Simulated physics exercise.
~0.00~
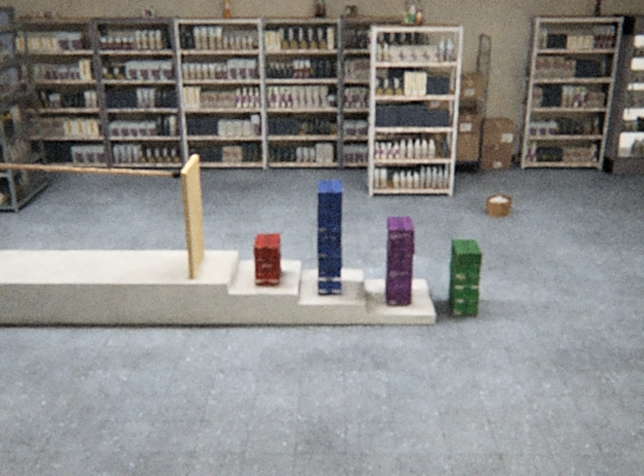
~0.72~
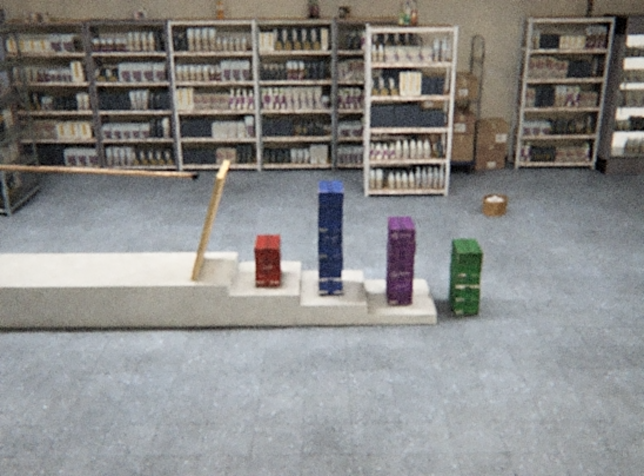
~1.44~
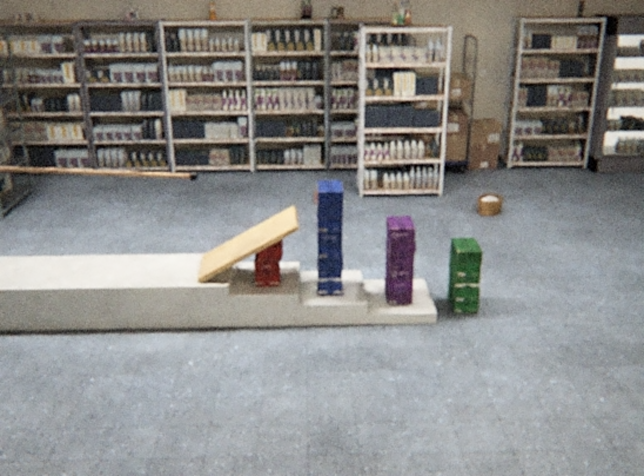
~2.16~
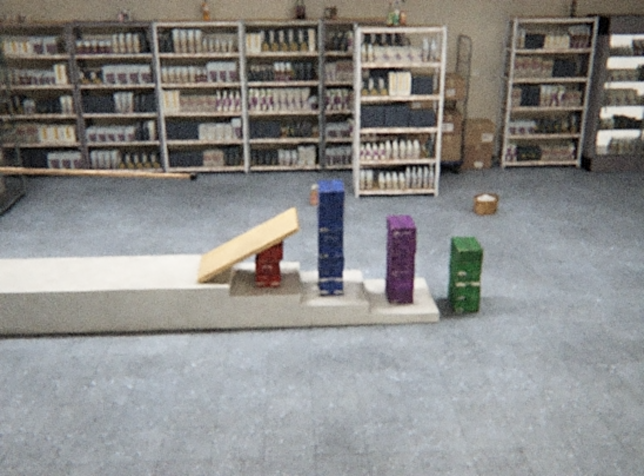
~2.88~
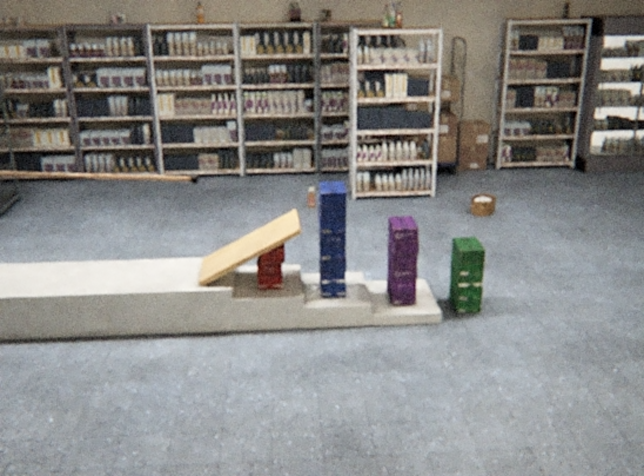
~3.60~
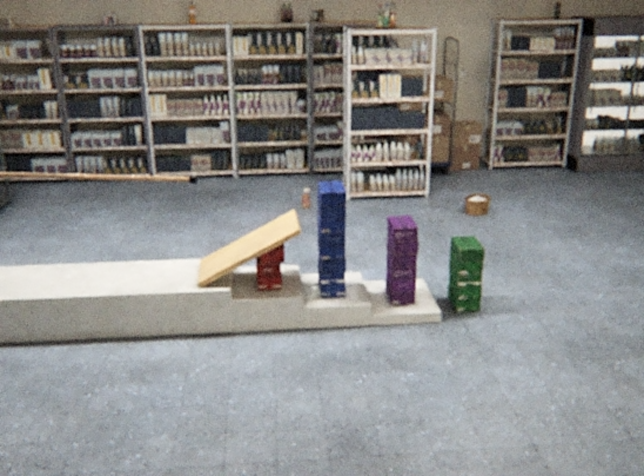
The footage shows a pole pushing an upright board on a stepped platform, tipping it rightward until it comes to rest slanted on the short red pile, while the taller blue pile and the purple and green piles beyond it remain standing to the end.
